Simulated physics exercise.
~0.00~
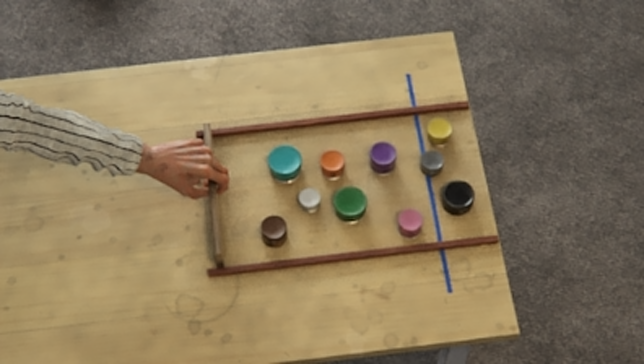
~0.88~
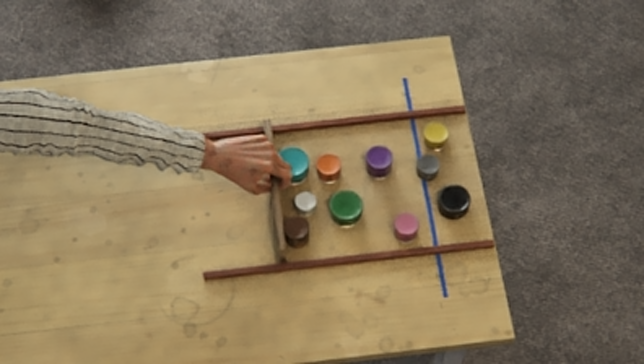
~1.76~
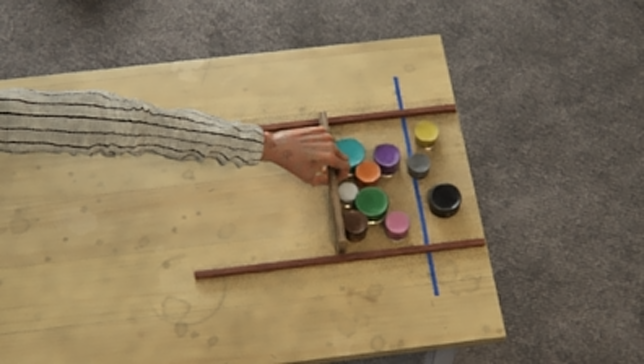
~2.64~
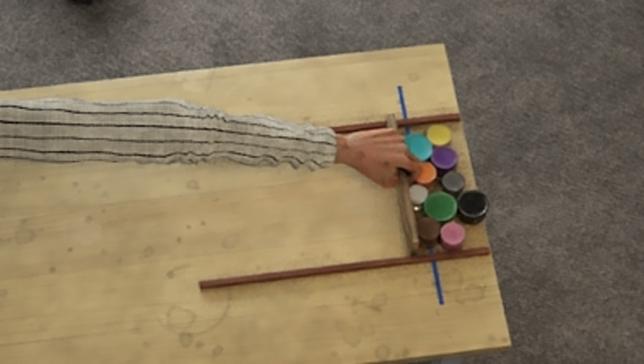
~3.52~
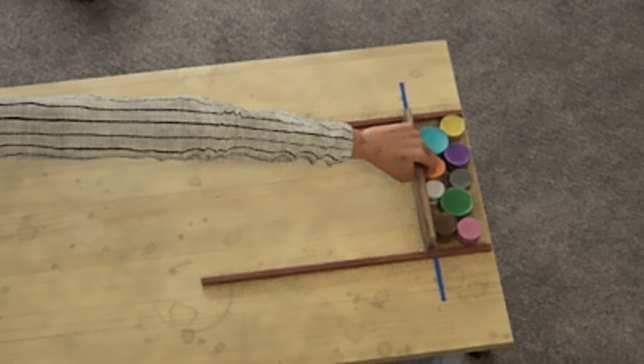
The footage shows a hand pushing a wooden board rightward between two rails on a table, gathering colourful round pots and tubs and sweeping them past a blue tape line to the table's edge, where the black tub drops off and the others remain crowded against the board.
